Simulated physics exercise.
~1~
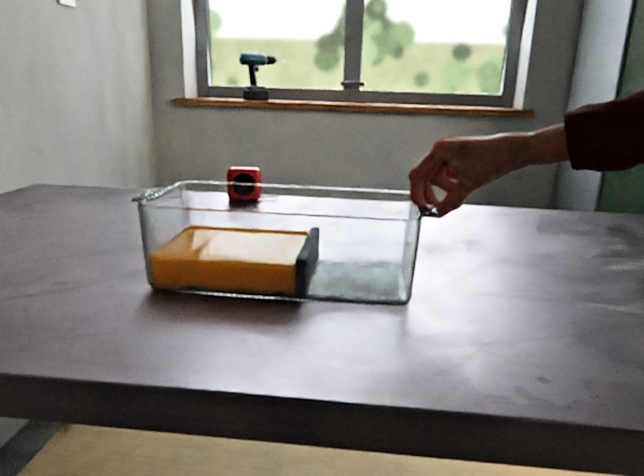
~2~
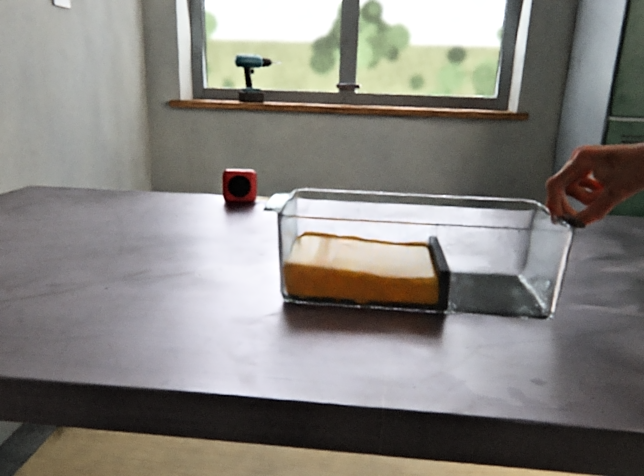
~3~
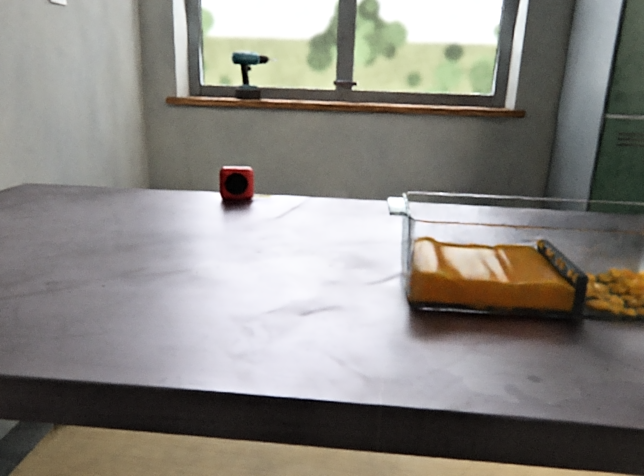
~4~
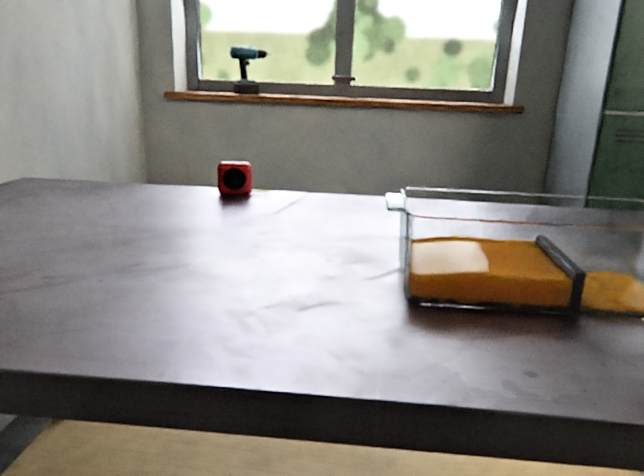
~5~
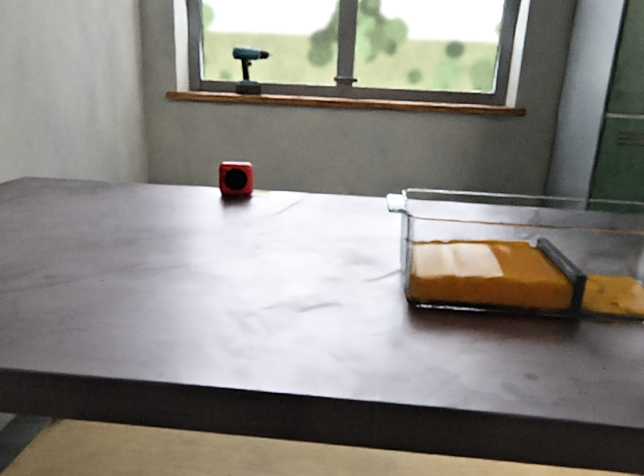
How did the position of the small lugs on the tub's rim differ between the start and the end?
At the start the lugs were over the left and middle parts of the table, but by the end they had shifted well to the right, with only the left one still in view.
